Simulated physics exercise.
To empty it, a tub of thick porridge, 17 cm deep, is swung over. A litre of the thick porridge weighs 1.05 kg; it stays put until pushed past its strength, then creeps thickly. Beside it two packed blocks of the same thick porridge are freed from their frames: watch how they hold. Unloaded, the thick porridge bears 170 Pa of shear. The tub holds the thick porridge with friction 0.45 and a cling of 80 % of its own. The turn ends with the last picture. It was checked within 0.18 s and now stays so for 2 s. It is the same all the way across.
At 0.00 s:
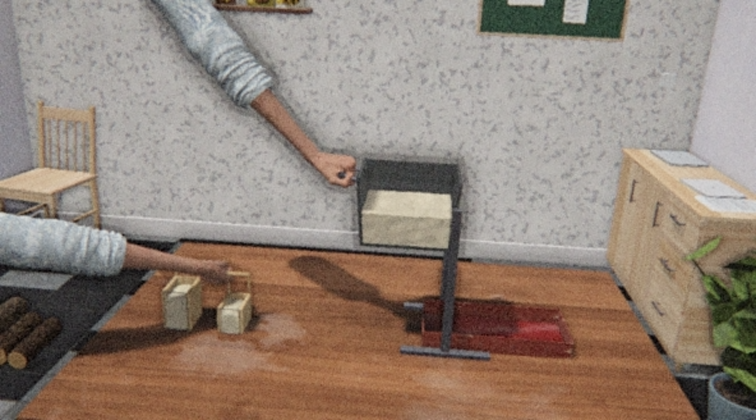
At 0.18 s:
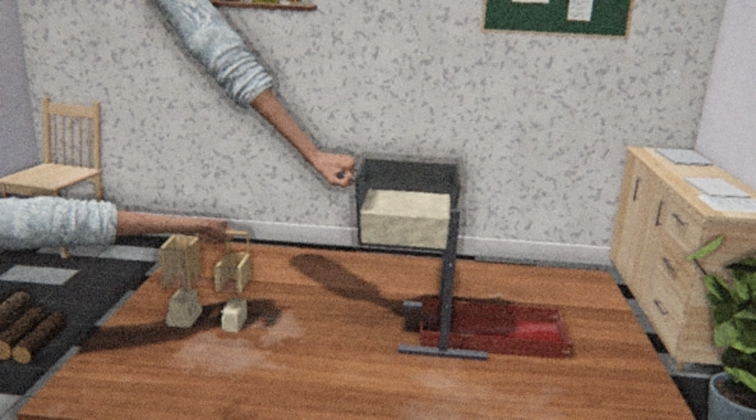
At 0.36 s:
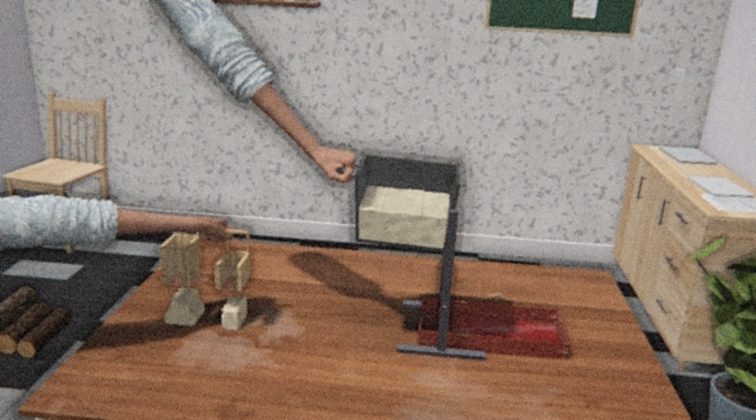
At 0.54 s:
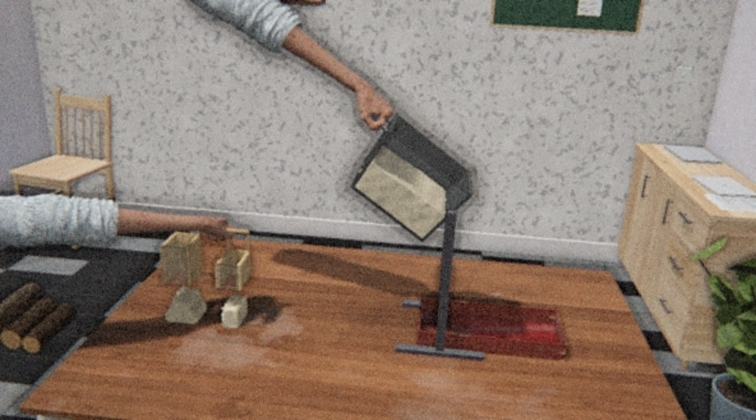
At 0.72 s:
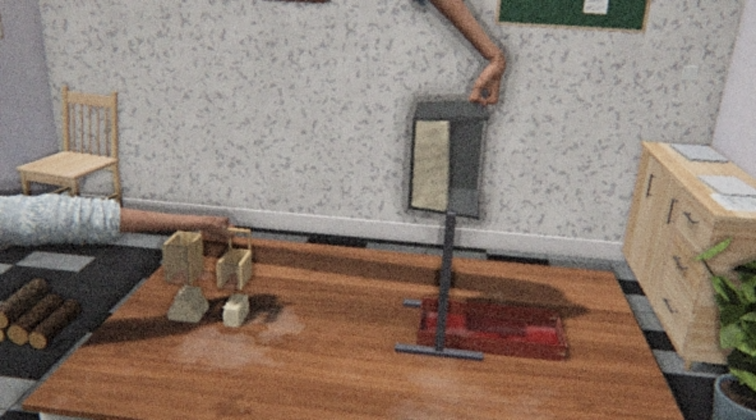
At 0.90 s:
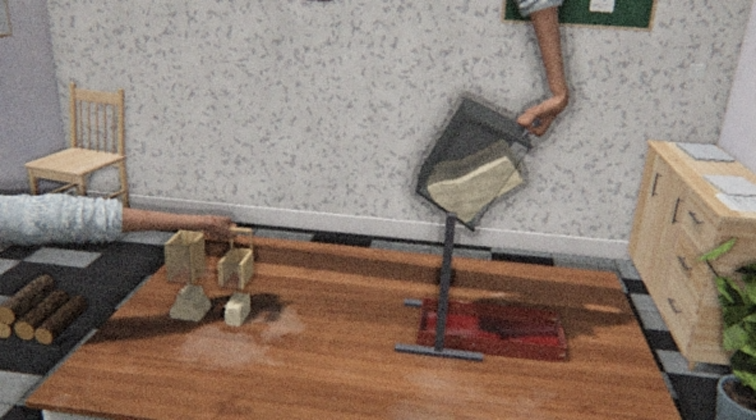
Hands lifting wooden moulds off two pale blocks that slump slightly, then turning a dark tub of thick porridge over rightward.
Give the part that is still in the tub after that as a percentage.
Expect roughly 0 %.
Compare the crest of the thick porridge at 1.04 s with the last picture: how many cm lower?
About 11 cm.
By 1.04 s, the tub is at 117 degrees and holds 20 %.
By 1.21 s, the tub is at 117 degrees and holds 0 %.
By 1.38 s, the tub is at 117 degrees and holds 0 %.
By 1.55 s, the tub is at 117 degrees and holds 0 %.
By 2.90 s, at the end, the tub is at 117 degrees and holds 0 %.
